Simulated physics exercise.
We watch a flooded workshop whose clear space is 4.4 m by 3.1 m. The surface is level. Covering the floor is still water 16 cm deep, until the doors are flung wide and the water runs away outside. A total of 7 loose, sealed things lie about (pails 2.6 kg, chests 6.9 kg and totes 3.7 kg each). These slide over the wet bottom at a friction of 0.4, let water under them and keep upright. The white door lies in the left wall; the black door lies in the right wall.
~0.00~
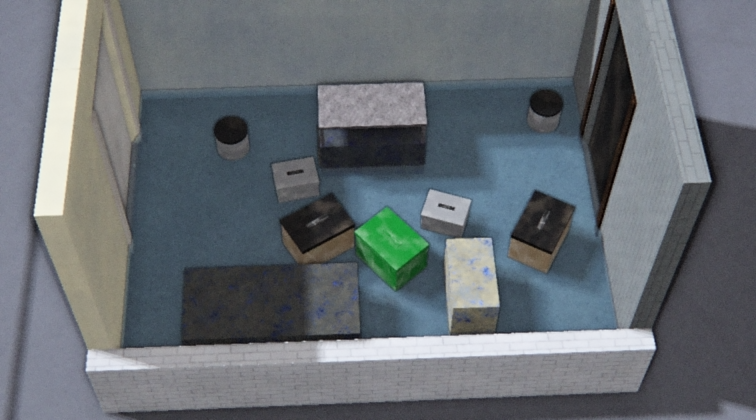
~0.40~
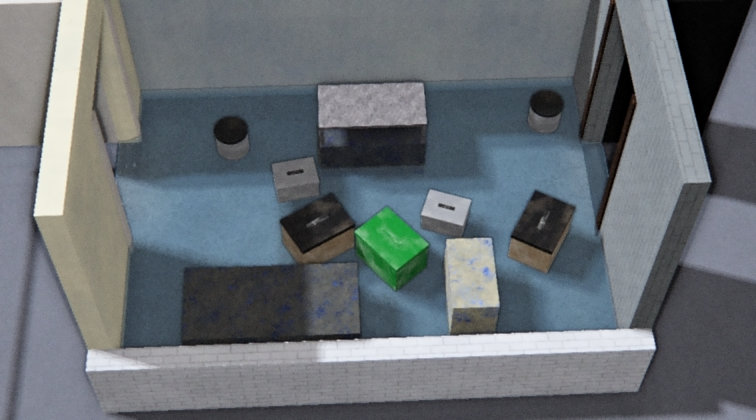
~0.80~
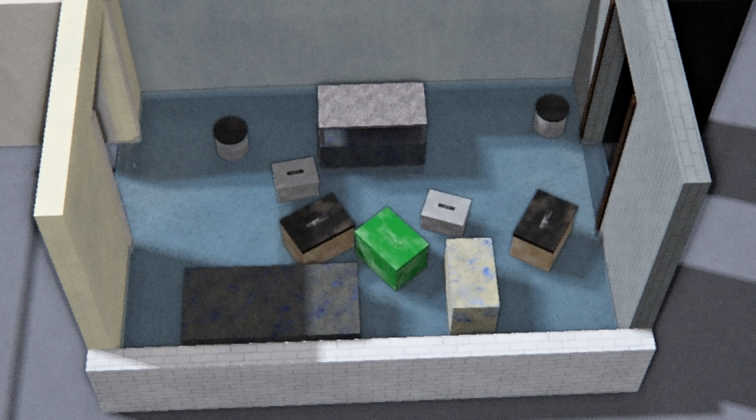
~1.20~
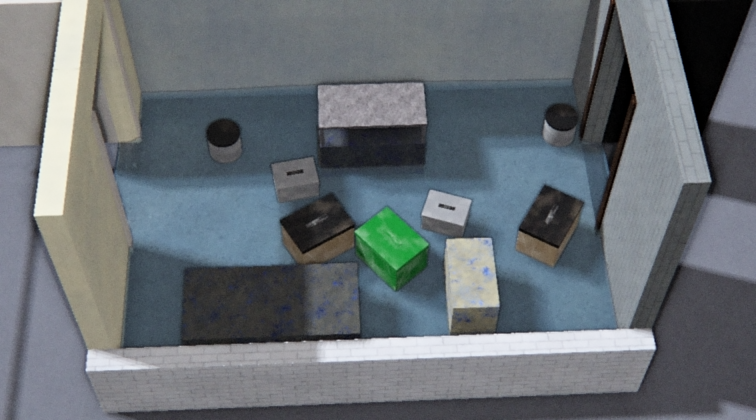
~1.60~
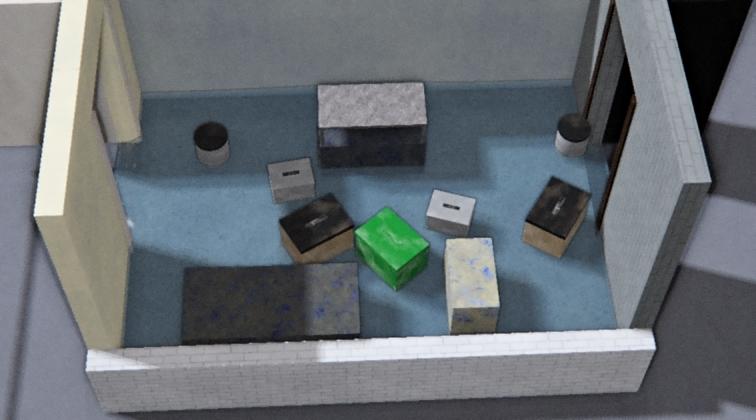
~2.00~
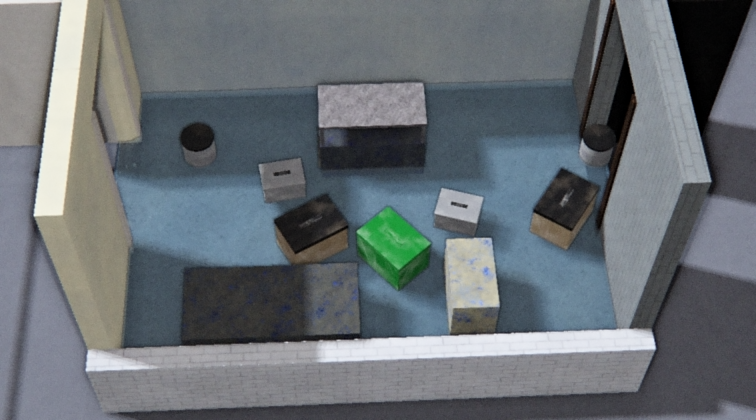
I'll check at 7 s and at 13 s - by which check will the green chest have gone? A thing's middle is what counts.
Timing: Last slot, or none.
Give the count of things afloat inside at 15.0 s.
At that instant the tally stands at 1.
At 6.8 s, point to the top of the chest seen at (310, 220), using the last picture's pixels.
Roughly at (236, 209) in the last picture.
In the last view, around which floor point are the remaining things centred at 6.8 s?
I'd say about (324, 213) in the last view.
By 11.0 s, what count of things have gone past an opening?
Total: 5.
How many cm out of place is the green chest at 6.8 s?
By then it has shifted roughly 40 cm.
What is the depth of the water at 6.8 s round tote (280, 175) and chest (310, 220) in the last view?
Some 9 cm at the first, some 9 cm at the second.
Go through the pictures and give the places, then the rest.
The green chest at (392, 238) floats; 16 cm deep round most things; 0 of 7 have shifted, in the first picture.
The green chest at (392, 238) floats; about 1860 L in view; 0 of 7 have shifted, in the second picture.
The green chest at (392, 238) floats; about 1810 L in view; 1 of 7 have shifted, in the third picture.
The green chest at (392, 238), afloat; 16 cm deep round most things; 3 of 7 have shifted, in the fourth picture.
The green chest at (392, 238) floats; about 1680 L in view; 3 of 7 have shifted, in the fifth picture.
The green chest at (394, 238), afloat; about 1620 L in view; 6 of 7 have shifted, in the sixth picture.
After 3.0 s the green chest is near (393, 227), 0.1 m from its start, afloat; 1 of 7 are out; 6 afloat.
After 6.8 s the green chest is near (367, 211), 0.4 m from its start, afloat; 3 of 7 are out; 4 afloat.
After 11.0 s the green chest is near (345, 198), 0.7 m from its start, afloat; 5 of 7 are out; 2 afloat.
After 15.0 s the green chest is near (315, 192), 0.9 m from its start, afloat; 6 of 7 are out; 1 afloat.
